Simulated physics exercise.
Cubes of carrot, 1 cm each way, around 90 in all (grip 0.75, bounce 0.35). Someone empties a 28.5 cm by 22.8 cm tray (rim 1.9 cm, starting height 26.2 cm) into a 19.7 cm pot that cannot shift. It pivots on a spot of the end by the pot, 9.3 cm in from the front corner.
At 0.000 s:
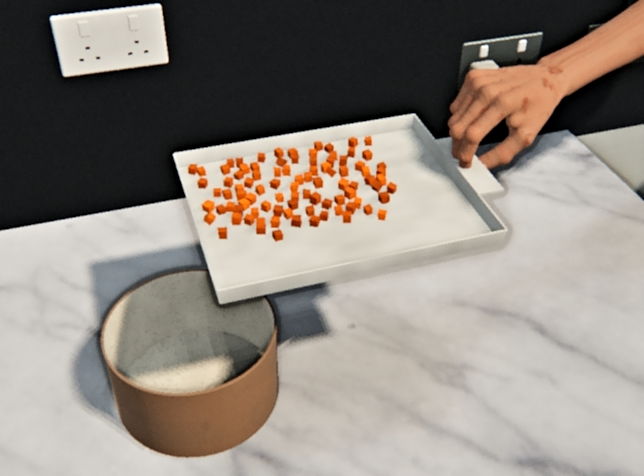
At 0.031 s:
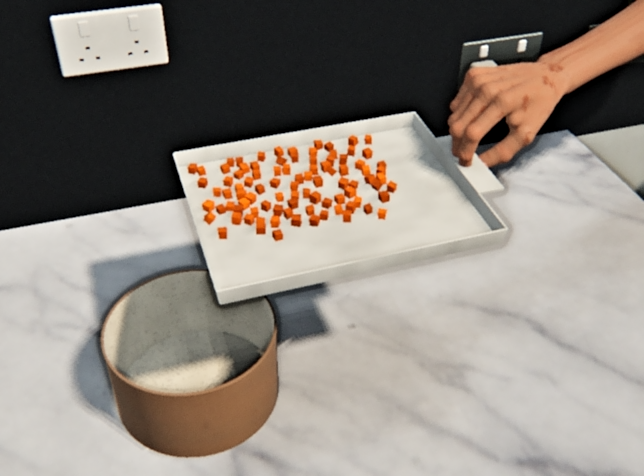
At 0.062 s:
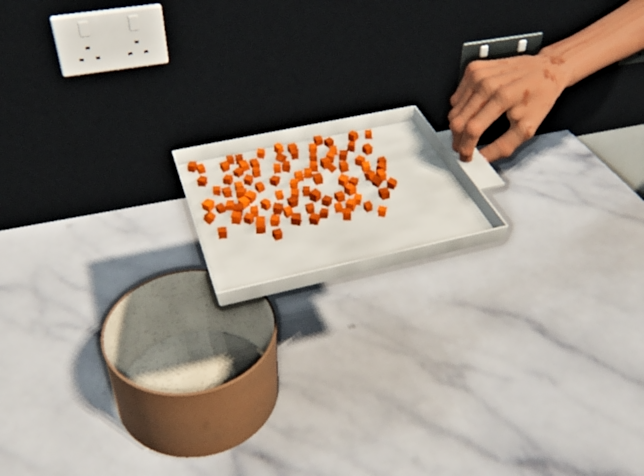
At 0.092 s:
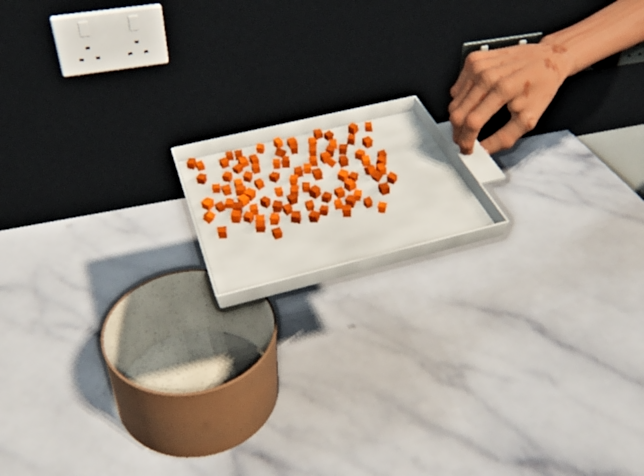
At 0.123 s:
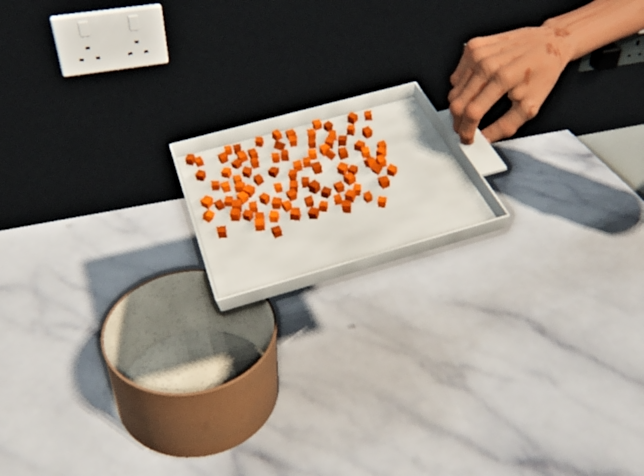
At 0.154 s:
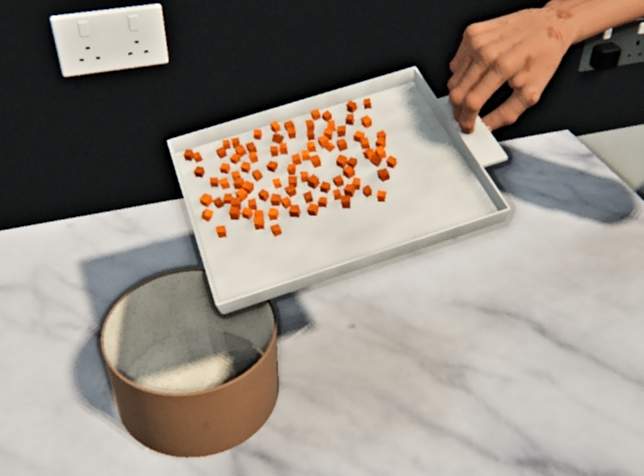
White tray of scattered orange carrot cubes slowly tilting as a hand raises its right end beside a round brown pot.
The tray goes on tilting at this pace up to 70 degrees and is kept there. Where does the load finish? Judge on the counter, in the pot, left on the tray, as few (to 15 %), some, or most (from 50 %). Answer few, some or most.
Counter: Most, pot: Few, tray: Some.
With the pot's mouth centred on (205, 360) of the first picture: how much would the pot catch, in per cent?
Some 45 per cent.
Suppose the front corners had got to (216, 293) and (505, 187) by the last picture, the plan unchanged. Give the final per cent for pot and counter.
Pot 25, counter 30.
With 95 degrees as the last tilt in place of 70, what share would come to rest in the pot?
Then about 0 per cent.
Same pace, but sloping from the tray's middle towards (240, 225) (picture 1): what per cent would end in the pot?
About 25 per cent.
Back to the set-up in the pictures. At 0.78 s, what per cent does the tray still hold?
Some 35 per cent of the load.
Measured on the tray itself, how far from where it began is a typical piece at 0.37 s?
Some 0 cm.
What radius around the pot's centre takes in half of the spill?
Roughly 24 cm.
After 0.37 s, tilt 43 degrees; the tray holds 100 %, the pot 0 %.
After 0.51 s, tilt 62 degrees; the tray holds 100 %, the pot 0 %.
Then, at 0.78 s, tilt 70 degrees; the tray holds 35 %, the pot 0 %.
In the end, at 2.2 s, counter 75 %, pot 0 %, tray 25 %.
